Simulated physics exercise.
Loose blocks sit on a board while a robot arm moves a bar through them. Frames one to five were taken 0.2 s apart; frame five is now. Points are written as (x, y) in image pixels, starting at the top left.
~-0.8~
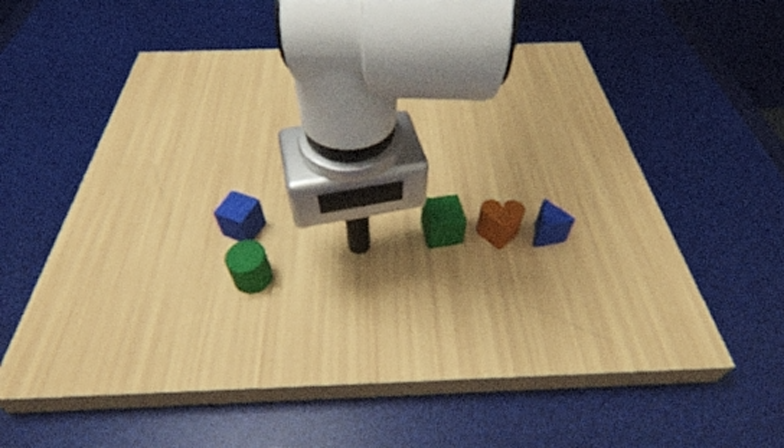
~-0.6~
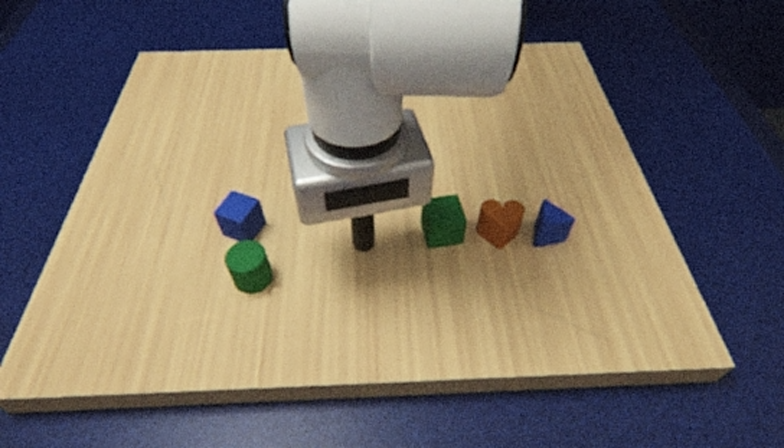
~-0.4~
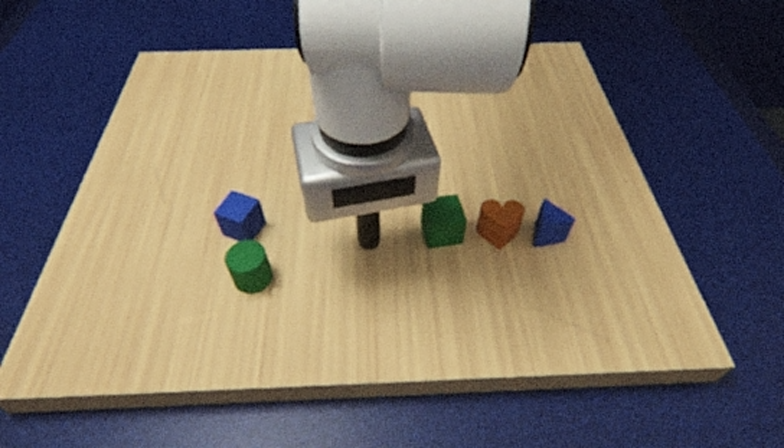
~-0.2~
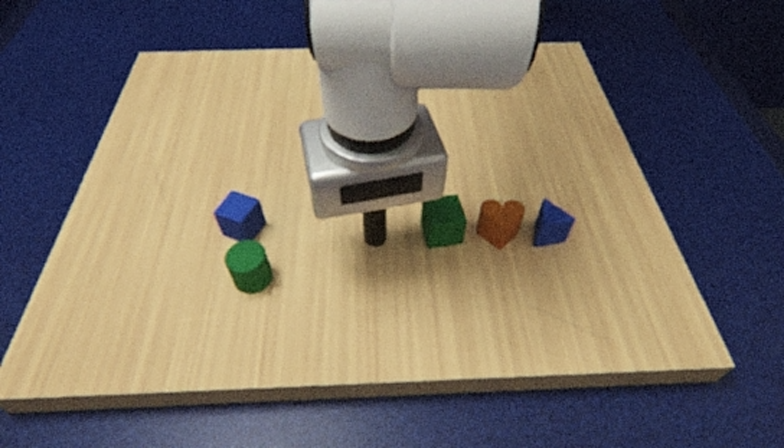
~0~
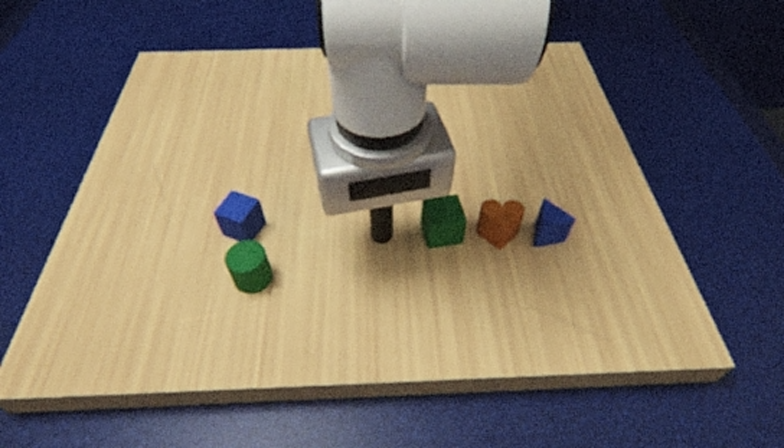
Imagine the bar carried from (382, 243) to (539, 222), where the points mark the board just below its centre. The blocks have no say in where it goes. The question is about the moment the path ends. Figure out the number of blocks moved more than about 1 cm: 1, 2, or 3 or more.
My best guess is that three blocks or more move over 1 cm.
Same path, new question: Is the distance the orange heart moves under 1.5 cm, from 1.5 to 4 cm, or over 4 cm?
Of the three bands, it's over 4 cm.
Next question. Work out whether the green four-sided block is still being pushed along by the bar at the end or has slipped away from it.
I'd say the green four-sided block has slipped off and sits beside or behind the bar.
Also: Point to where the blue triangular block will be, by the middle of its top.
I'd say the blue triangular block ends with its top centre at (584, 219).
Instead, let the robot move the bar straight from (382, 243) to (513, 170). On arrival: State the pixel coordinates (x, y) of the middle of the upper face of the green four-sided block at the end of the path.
When the path ends, it will be at (467, 205).
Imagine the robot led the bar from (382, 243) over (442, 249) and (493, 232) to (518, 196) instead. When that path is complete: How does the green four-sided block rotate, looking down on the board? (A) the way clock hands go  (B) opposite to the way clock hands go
The correct letter is B.
What follows on the original path. One third of the way, bar (437, 227); green four-sided block (467, 204); orange heart (510, 209).
Two thirds of the way, bar (491, 220); green four-sided block (514, 190), turned 40° anticlockwise; orange heart (554, 197), turned 70° clockwise; blue triangular block (580, 218), turned 30° clockwise.
At the end, bar (542, 214); green four-sided block (528, 176), turned 70° anticlockwise; orange heart (576, 190), turned 65° clockwise; blue triangular block (584, 219), turned 50° clockwise.
